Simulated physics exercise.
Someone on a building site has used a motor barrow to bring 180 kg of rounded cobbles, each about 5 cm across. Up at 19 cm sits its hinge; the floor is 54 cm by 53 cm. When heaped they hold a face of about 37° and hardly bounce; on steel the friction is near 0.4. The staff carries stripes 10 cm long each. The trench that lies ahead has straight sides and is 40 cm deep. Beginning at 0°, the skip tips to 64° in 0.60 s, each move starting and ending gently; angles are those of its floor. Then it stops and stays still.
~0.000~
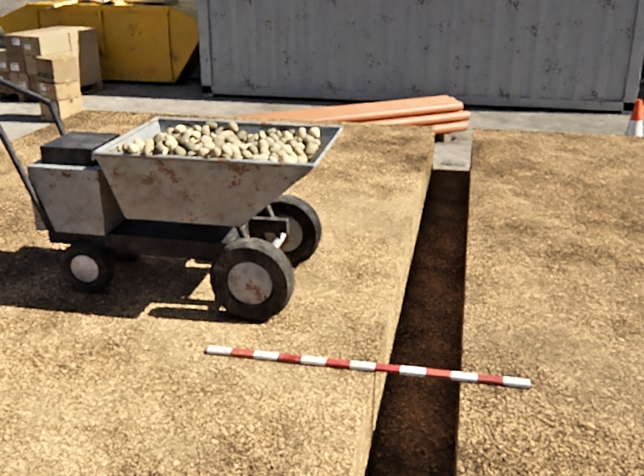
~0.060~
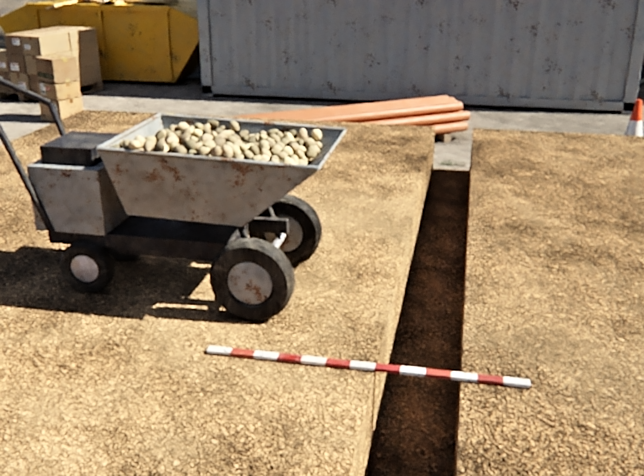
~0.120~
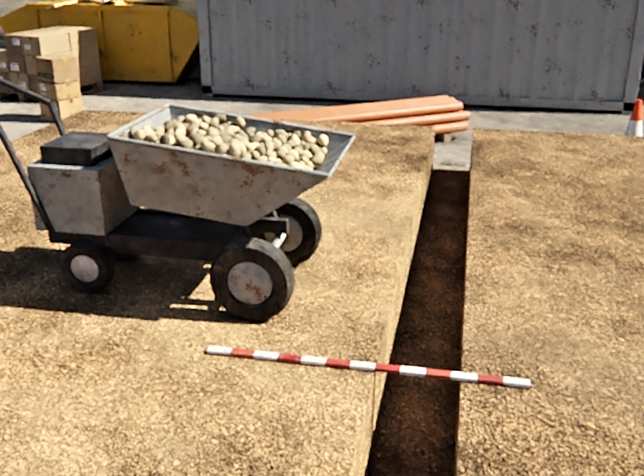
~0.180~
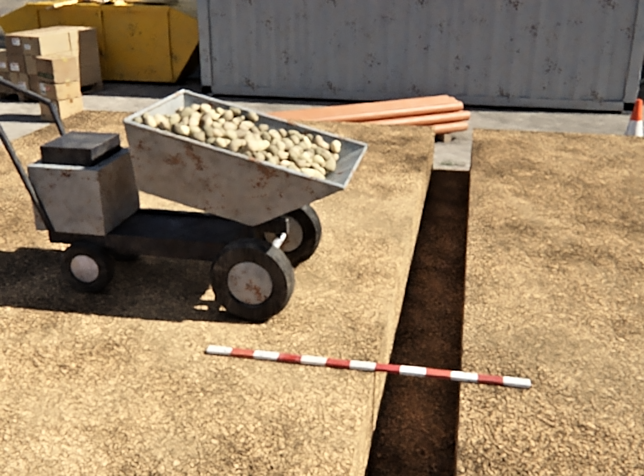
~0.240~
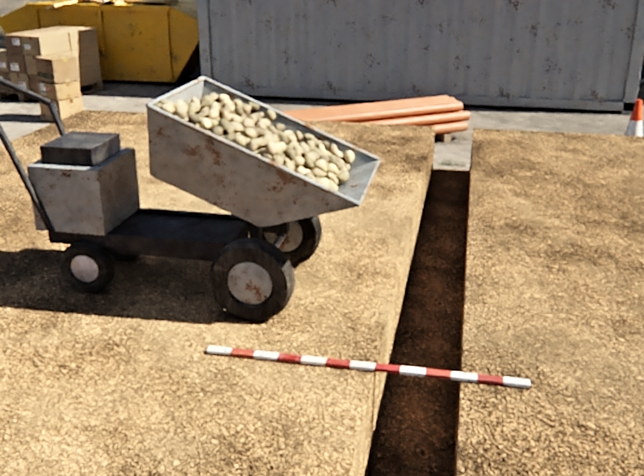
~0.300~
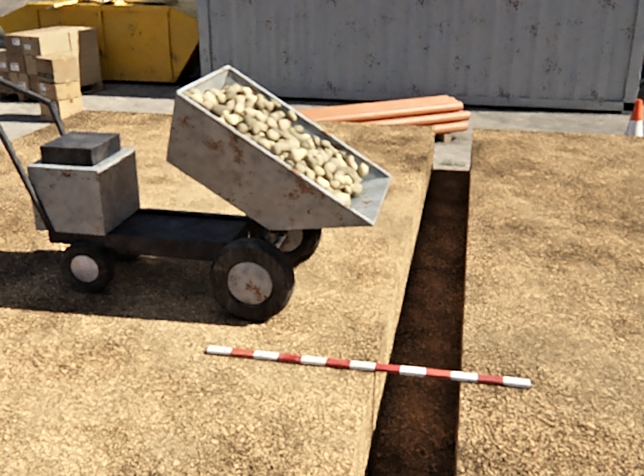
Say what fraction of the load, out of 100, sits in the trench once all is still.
About 68 out of 100.
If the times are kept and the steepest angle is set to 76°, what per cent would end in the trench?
Close to 80 per cent then.
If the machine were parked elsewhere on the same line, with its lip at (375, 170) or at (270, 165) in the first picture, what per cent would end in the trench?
It comes to about 20 and 90 in a hundred.
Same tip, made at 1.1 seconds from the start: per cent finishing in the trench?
In that case, around 85%.
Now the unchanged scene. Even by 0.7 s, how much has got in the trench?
I'd put it near 20 per cent.
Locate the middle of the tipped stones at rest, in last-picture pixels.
The tipped stones centre close to (444, 353).
After 0.4 s the floor is at 54°; 100 % in the skip; the foremost stones are at (387, 236).
After 0.7 s the floor is at 64°; 78 % in the skip, 21 % in the trench; the foremost stones are at (466, 297).
After 1.0 s the floor is at 64°; 19 % in the skip, 51 % in the trench, 31 % past the trench; the foremost stones are at (642, 315).
After 3.0 s the floor is at 64°; 0 % in the skip, 68 % in the trench, 32 % past the trench; the foremost stones are past the picture's edge.
